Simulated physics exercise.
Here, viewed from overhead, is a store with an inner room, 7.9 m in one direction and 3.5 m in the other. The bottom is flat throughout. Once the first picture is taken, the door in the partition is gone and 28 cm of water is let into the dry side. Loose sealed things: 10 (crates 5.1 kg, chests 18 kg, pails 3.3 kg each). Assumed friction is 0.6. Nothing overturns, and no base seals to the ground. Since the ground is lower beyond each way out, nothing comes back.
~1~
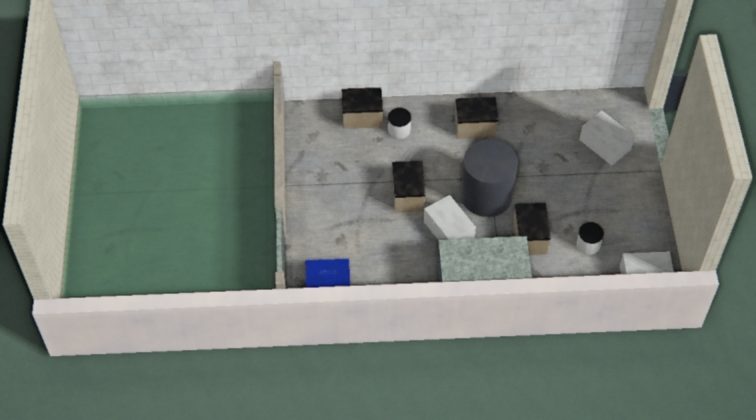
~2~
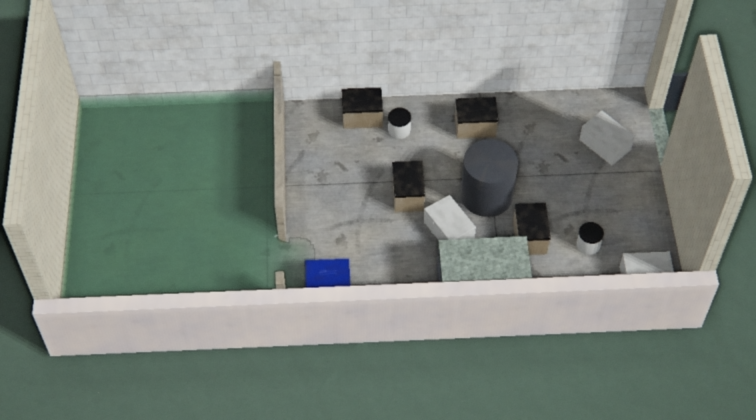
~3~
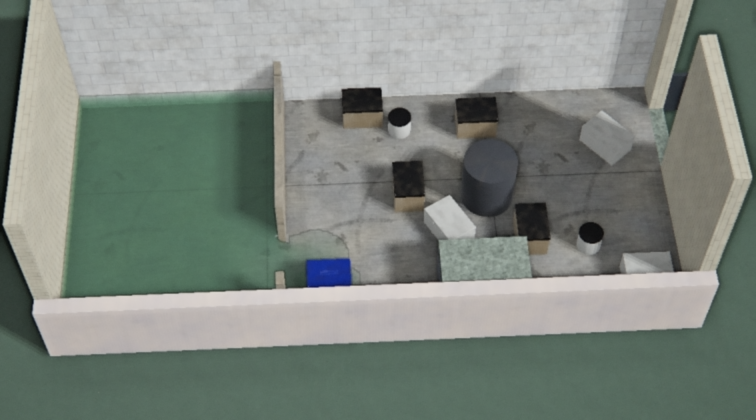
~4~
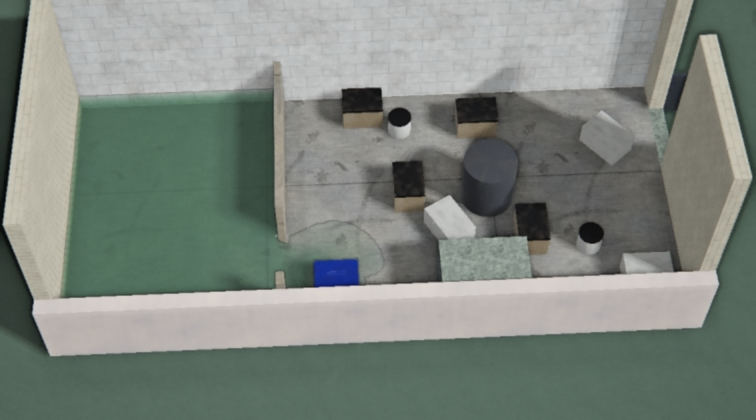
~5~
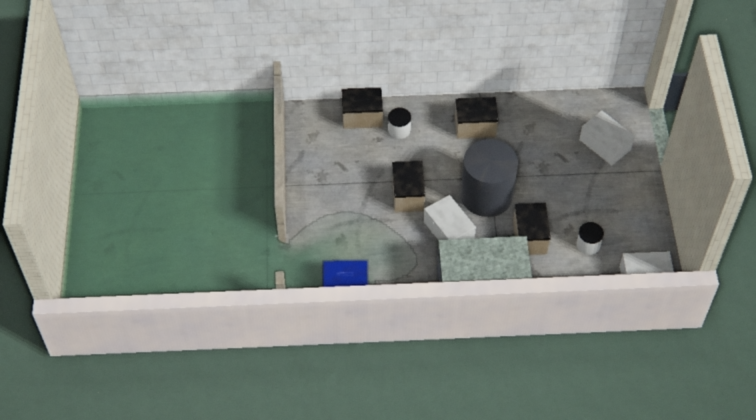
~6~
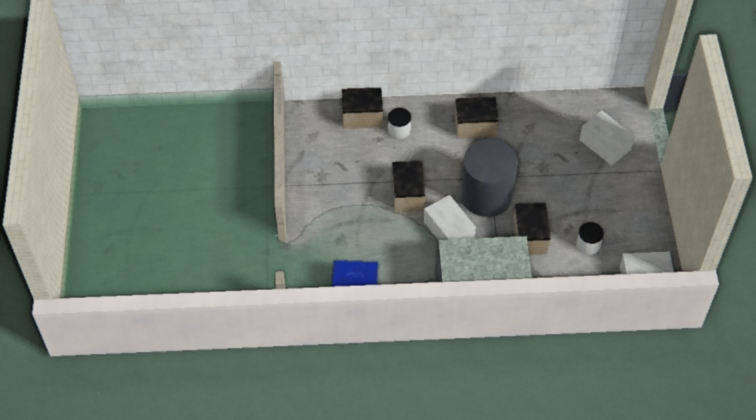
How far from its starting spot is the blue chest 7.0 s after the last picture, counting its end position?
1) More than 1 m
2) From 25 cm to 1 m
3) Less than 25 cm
(1) More than 1 m.
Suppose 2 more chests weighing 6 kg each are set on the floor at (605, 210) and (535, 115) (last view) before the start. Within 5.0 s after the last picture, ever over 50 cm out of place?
One by one: A smaller shift, a smaller shift.
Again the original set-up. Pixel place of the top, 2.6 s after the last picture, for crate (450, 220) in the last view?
About pixel (486, 228).
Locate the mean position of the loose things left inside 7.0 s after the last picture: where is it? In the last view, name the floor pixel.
It sits at about (495, 175).
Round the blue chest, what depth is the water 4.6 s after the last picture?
Depth approx. 10 cm.
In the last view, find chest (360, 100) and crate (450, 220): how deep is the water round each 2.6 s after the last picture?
Roughly 2 and 8 cm.
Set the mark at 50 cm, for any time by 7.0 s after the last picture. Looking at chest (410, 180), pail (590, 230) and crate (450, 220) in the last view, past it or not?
Result by item: Beyond it; within it; beyond it.
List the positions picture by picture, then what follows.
In the first frame, the blue chest at (328, 273), on the bottom; 9.6 m2 under water; 0 of 10 have shifted.
In the second frame, the blue chest at (328, 273) rests on the ground; water covers 9.9 m2; 0 of 10 have shifted.
In the third frame, the blue chest at (329, 273), on the bottom; 10.3 m2 under water; 0 of 10 have shifted.
In the fourth frame, the blue chest at (336, 273), on the bottom, 11 cm from its start; 10.8 m2 under water; 1 of 10 have shifted.
In the fifth frame, the blue chest at (345, 274), on the bottom, 22 cm from its start; water covers 11.3 m2; 1 of 10 have shifted.
In the sixth frame, the blue chest at (355, 275) rests on the ground, 34 cm from its start; 11.9 m2 under water; 1 of 10 have shifted.
Then, 0.6 s after the last picture the blue chest is near (395, 269), 0.8 m from its start, aground; 0 of 10 are out; 0 afloat.
Then, 2.6 s after the last picture the blue chest is near (447, 198), 1.9 m from its start, afloat; 0 of 10 are out; 2 afloat.
Then, 4.6 s after the last picture the blue chest is near (455, 135), 2.7 m from its start, afloat; 0 of 10 are out; 4 afloat.
Then, 7.0 s after the last picture the blue chest is near (504, 142), 3.1 m from its start, aground; 1 of 10 are out; 5 afloat.
